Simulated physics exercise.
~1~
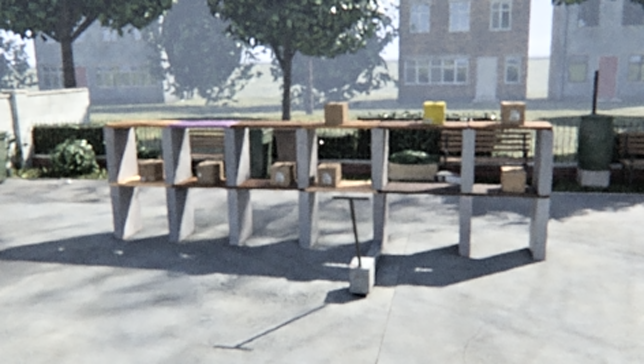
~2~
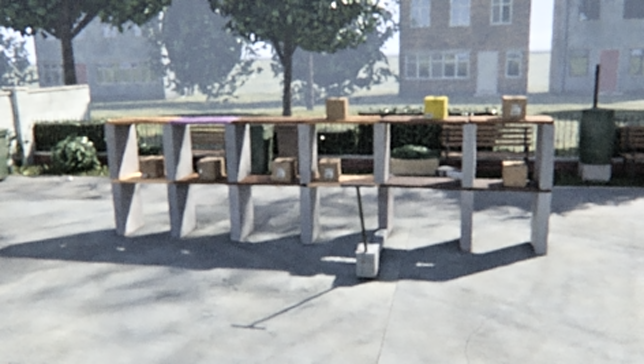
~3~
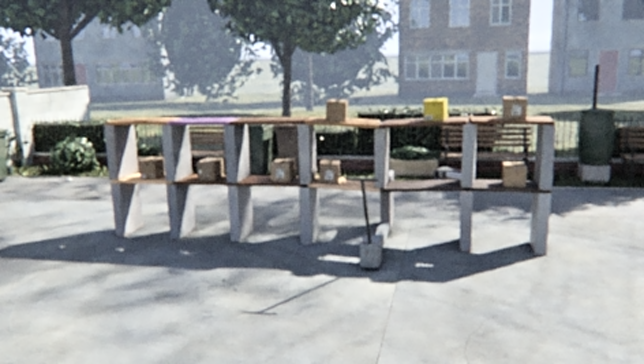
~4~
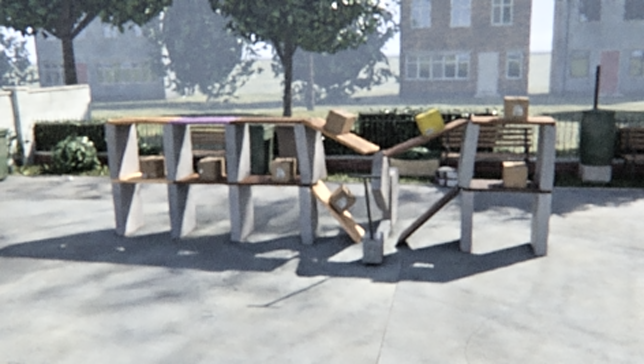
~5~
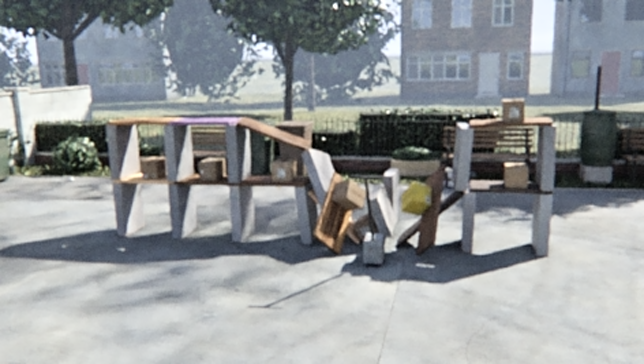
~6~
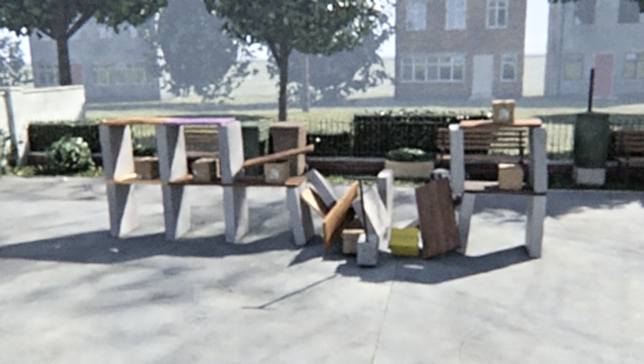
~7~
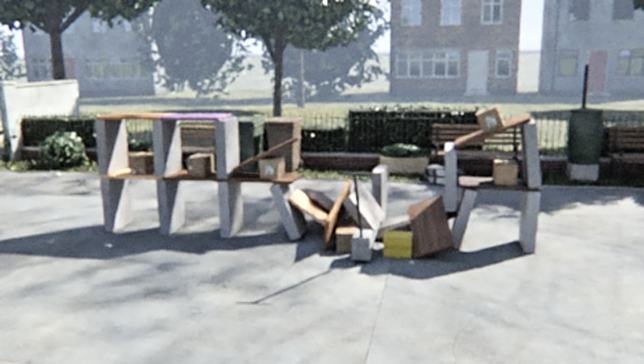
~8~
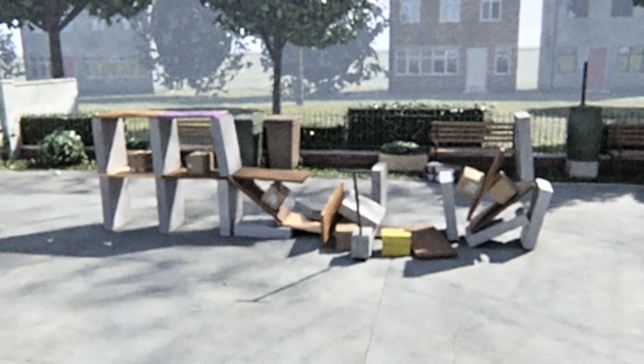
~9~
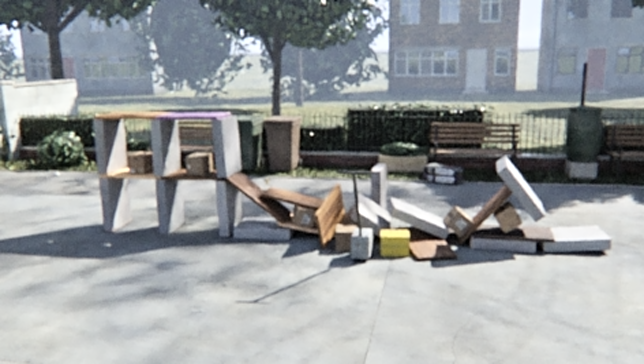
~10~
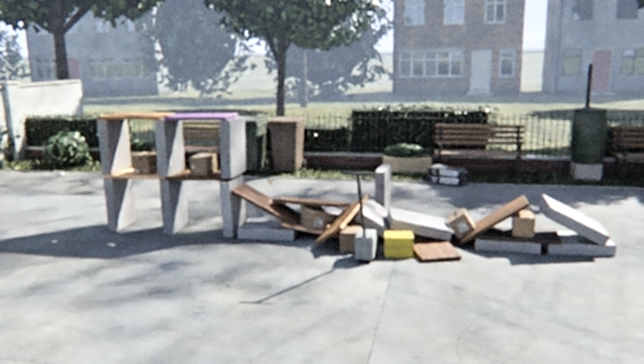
In this clip, a low jack slides in against an upright of a two-tier row of shelving in a yard, and the middle spans cave in, dropping boards and a yellow carton. The right end then topples too, leaving rubble beside the standing left spans and purple board.
